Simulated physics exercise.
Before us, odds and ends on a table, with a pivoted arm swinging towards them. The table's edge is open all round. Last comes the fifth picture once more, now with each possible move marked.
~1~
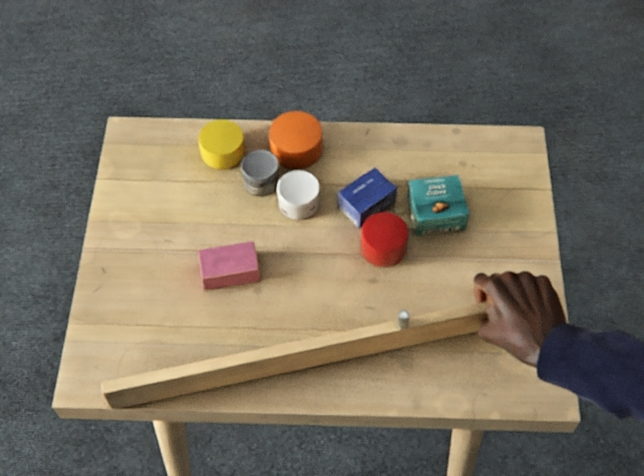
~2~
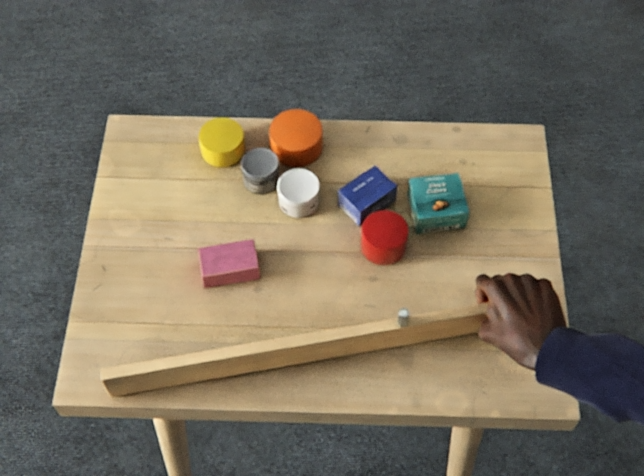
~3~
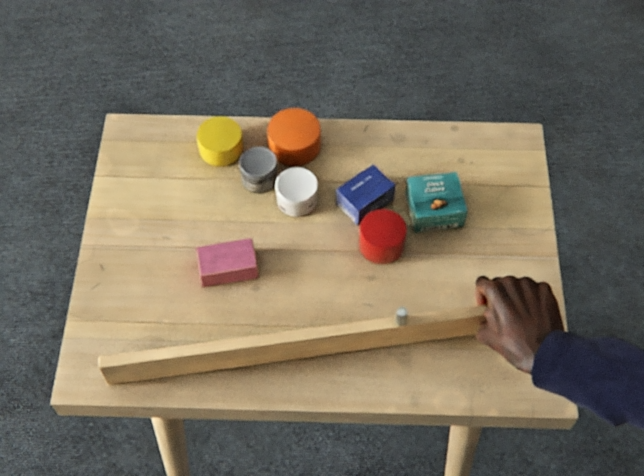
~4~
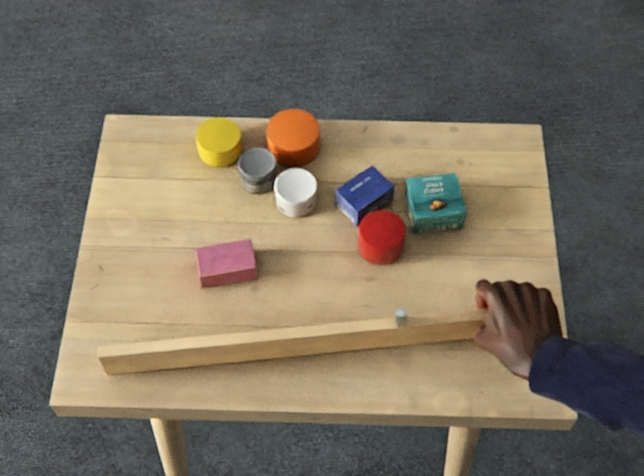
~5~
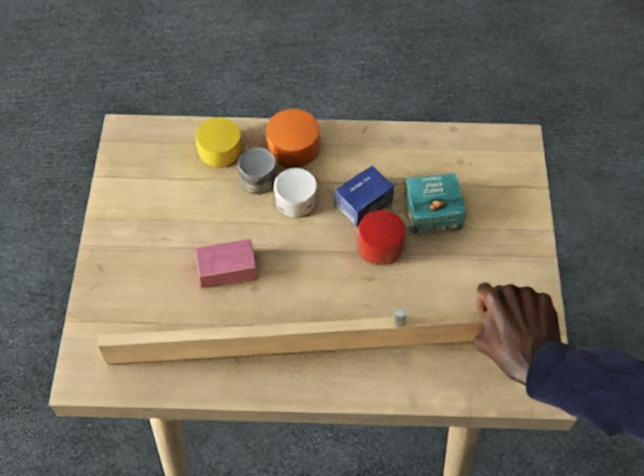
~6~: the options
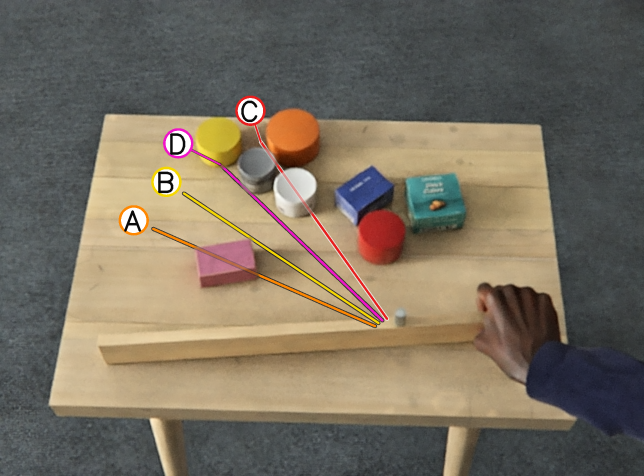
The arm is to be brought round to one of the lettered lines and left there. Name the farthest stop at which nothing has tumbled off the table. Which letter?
At C, and not beyond.
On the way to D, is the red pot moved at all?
No.
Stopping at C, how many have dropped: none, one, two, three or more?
In all, none.
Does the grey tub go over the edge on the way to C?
No.
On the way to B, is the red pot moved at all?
By then, no.
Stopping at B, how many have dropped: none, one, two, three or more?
By then, none.
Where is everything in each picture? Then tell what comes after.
The first frame shows arm (250, 357); orange tin (296, 140); red pot (384, 240).
The second frame shows arm (248, 349); yellow pot (223, 143).
The third frame shows arm (246, 342); blue packet (365, 195).
The fourth frame shows arm (245, 337); pink block (227, 263).
The fifth frame shows arm (244, 332); orange tin (293, 138); red pot (381, 238); yellow pot (220, 143).
On the marked copy, A at (261, 276); B at (277, 256); C at (320, 226); D at (297, 238).
Taking C. A third of the way, arm (254, 277); pink block (232, 256); orange tin (293, 138).
Two thirds of the way, arm (286, 233); white jar (301, 188); pink block (275, 213).
When it is over, arm (319, 211); orange tin (315, 121); yellow pot (225, 132); nothing has fallen.
As for the rest, A is safe but short; B is safe but short; D is safe but short.
